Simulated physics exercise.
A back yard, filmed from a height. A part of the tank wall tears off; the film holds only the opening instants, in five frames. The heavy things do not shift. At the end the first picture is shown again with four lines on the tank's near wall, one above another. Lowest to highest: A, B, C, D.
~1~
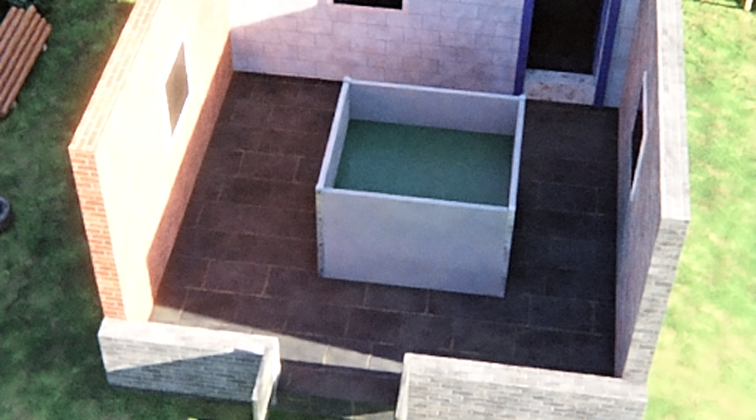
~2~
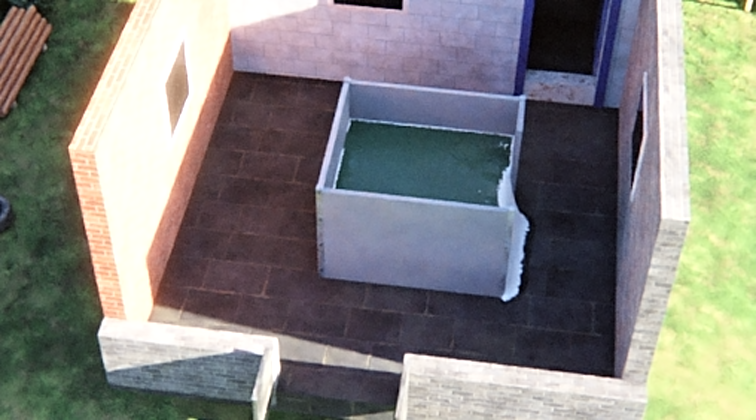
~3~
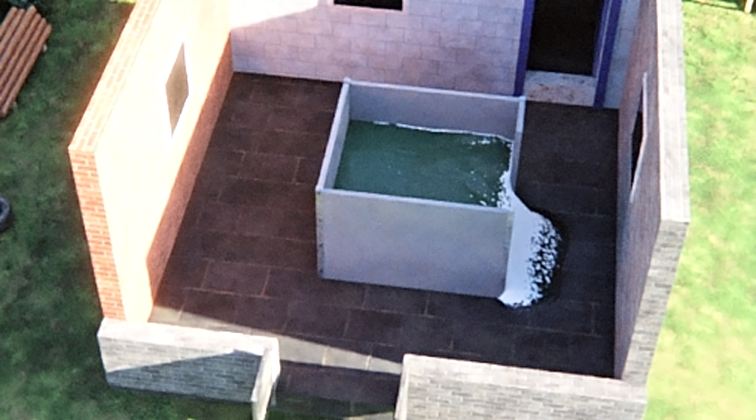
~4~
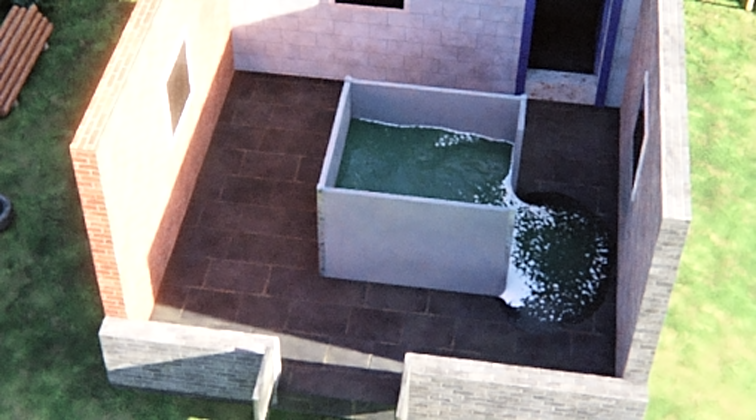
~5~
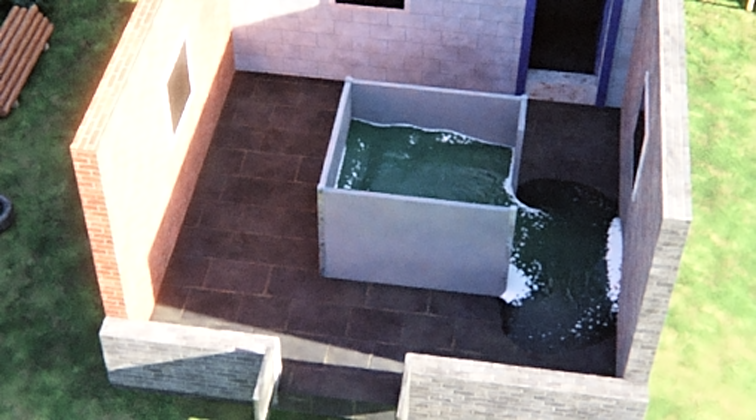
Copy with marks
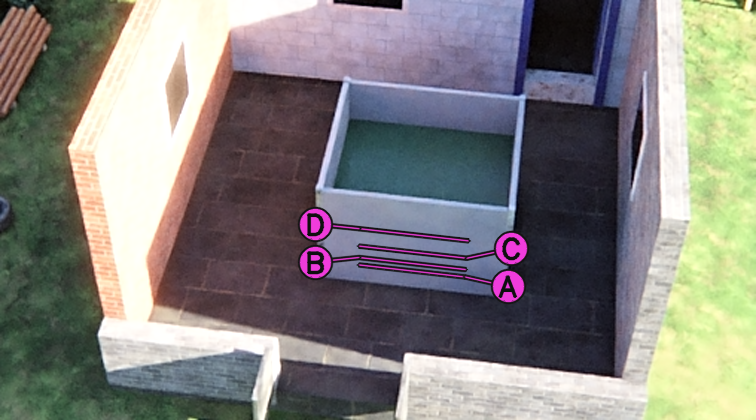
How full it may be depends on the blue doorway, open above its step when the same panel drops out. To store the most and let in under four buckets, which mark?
Choose D.
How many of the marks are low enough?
All four.
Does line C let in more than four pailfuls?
No.
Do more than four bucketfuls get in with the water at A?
No.
On the marked copy, A at (411, 270); B at (412, 263); C at (412, 252); D at (413, 234); from the bottom up A, B, C, D.
With A, nothing gets over.
With B, nothing gets over.
With C, nothing gets over.
With D, a bucket or two gets in.
